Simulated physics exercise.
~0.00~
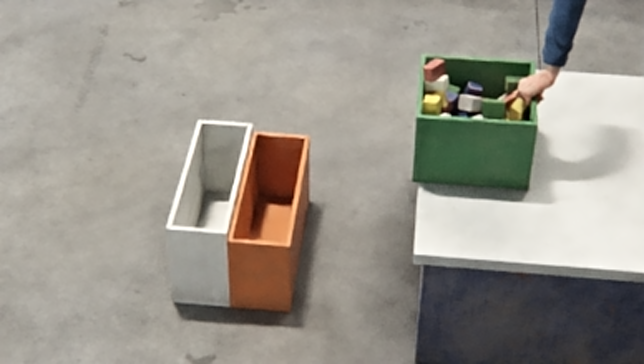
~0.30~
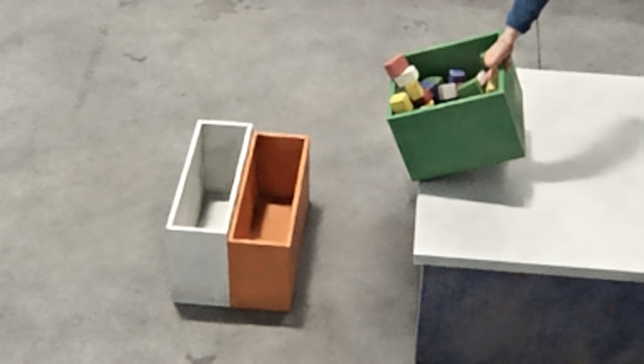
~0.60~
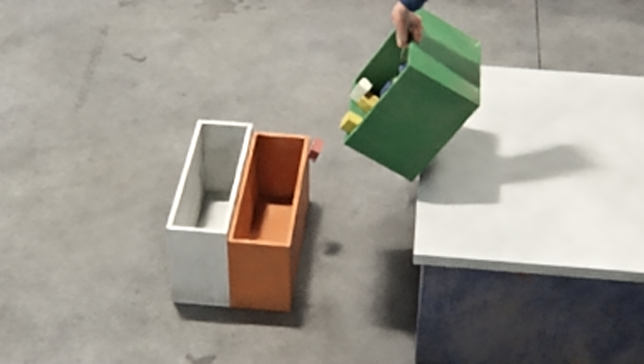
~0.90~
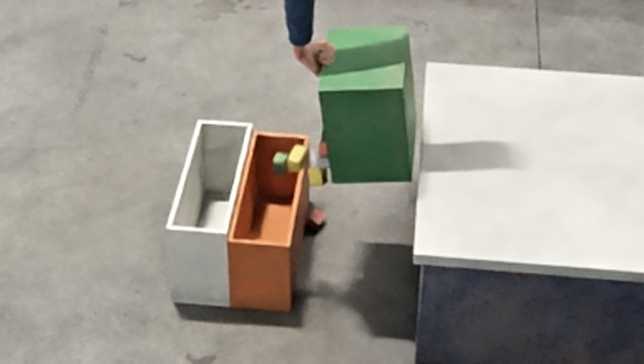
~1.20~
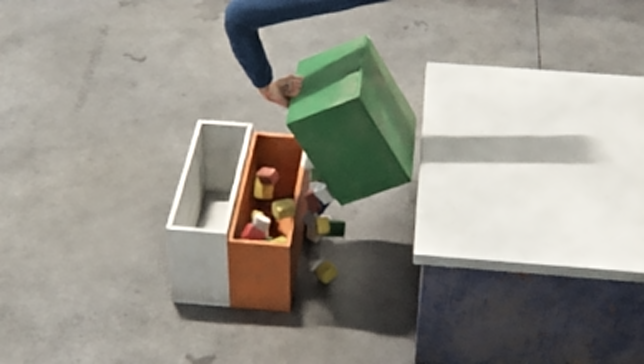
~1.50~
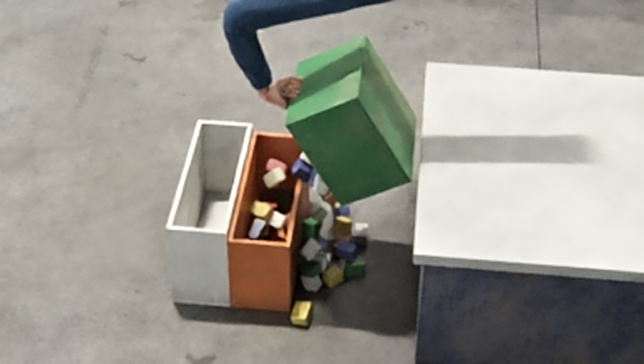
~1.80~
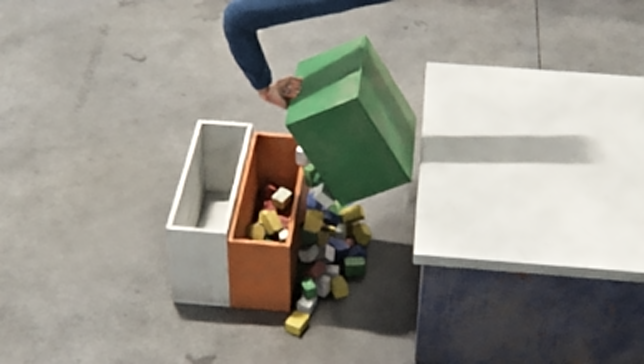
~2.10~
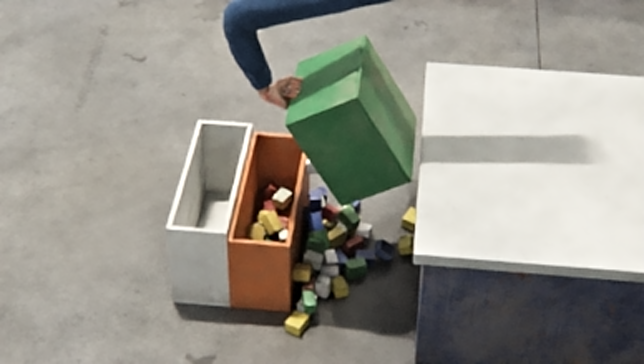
Green tote tipped leftward off a bench by a hand, spilling toy bricks partly into an orange tub, most landing on the floor.
